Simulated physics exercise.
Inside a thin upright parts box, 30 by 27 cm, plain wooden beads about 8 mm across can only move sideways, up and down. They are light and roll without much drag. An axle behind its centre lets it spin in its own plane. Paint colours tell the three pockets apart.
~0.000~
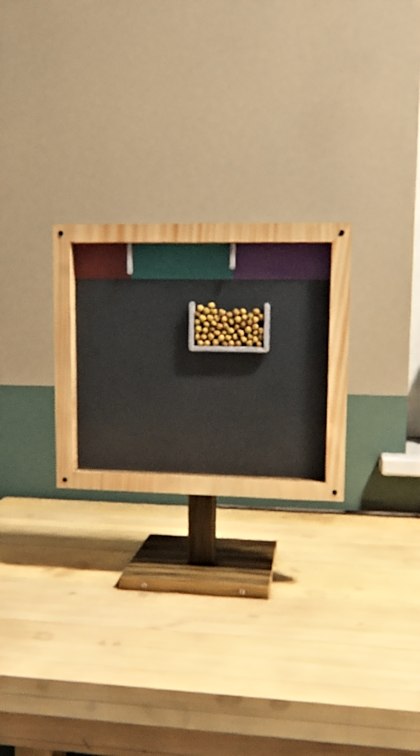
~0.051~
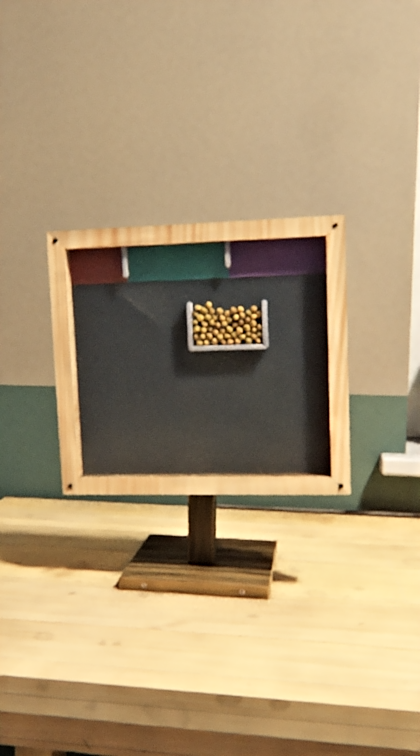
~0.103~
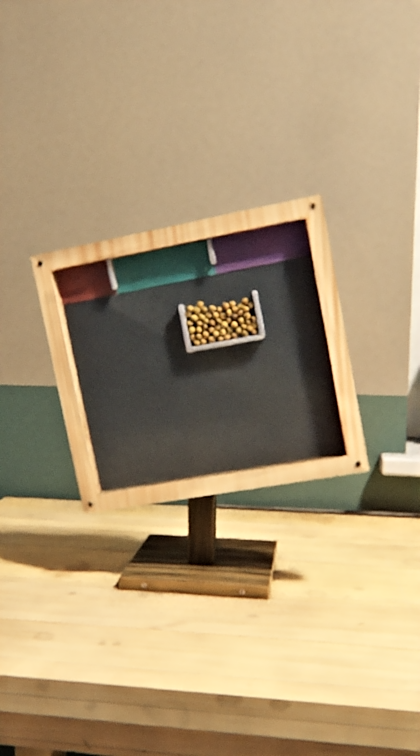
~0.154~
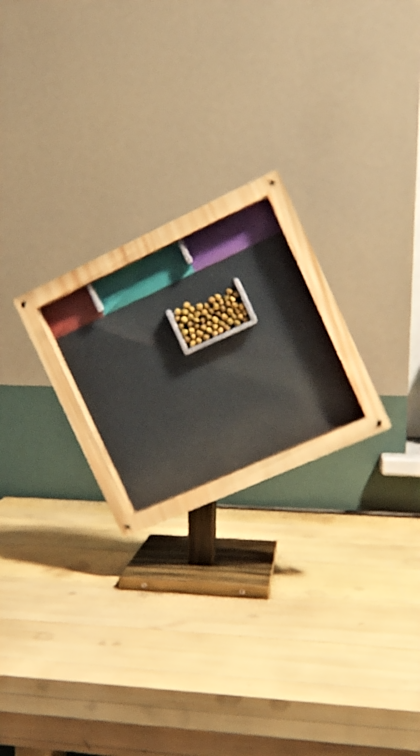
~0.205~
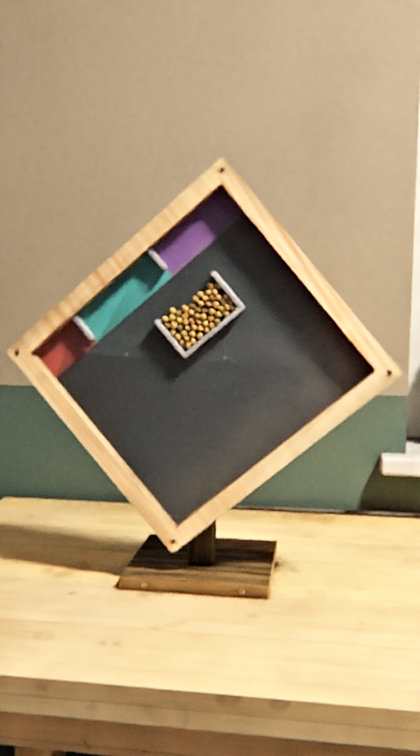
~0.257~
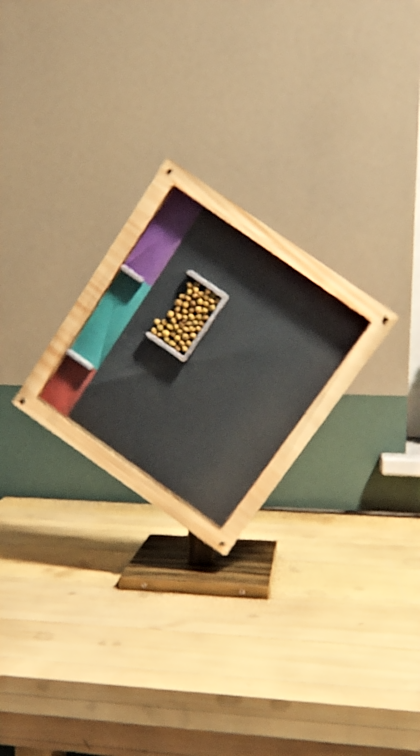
The clip shows a wooden-framed box on a stand, with red, turquoise and purple sections along its upper edge, turning steadily anticlockwise from level to a steep slant while small golden beads shift within a tray inside it.
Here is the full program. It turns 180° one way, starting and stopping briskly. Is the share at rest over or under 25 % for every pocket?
Red pocket under, purple pocket under, turquoise pocket over 25 %.
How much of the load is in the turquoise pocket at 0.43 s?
Some 0 per cent.
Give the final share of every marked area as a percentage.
Red pocket: 0; purple pocket: 10; turquoise pocket: 90.
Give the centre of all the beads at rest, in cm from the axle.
About 2 cm right and 12 cm below.
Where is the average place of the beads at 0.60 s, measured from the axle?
About 3 cm left and 11 cm below.
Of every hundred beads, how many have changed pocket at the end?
About 100 per cent.
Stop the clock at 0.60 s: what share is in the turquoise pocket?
About 85 per cent.
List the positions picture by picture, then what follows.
Level; about 60 beads; beads centred (228, 328); top one (211, 306); red (103, 261), purple (282, 261), turquoise (182, 261), in the first picture.
Turned 3° anticlockwise; beads centred (227, 326); top one (208, 305), in the second picture.
Turned 11° anticlockwise; beads centred (221, 322); top one (245, 302); wall ends (115, 287), (214, 262), (181, 307) to (255, 293), in the third picture.
Turned 25° anticlockwise; beads centred (211, 318); top one (229, 292), in the fourth picture.
Turned 40° anticlockwise; beads centred (199, 316); top one (210, 286), in the fifth picture.
Turned 56° anticlockwise; beads centred (187, 317); top one (197, 284); red (68, 384), purple (163, 237), turquoise (110, 319), in the sixth picture.
After 0.43 s, it stands 108° anticlockwise; the beads' middle is 6 cm left of and level with the centre; nothing in the marked areas.
After 0.60 s, it stands 159° anticlockwise; the beads' middle is 3 cm left of and 11 cm below the centre; purple 5 %, turquoise 85 %.
After 0.74 s, it stands 180° anticlockwise; the beads' middle is 2 cm right of and 12 cm below the centre; purple 10 %, turquoise 90 %.
At rest by 1.2 s, it stands 180° anticlockwise; red 0 %, purple 10 %, turquoise 90 %.
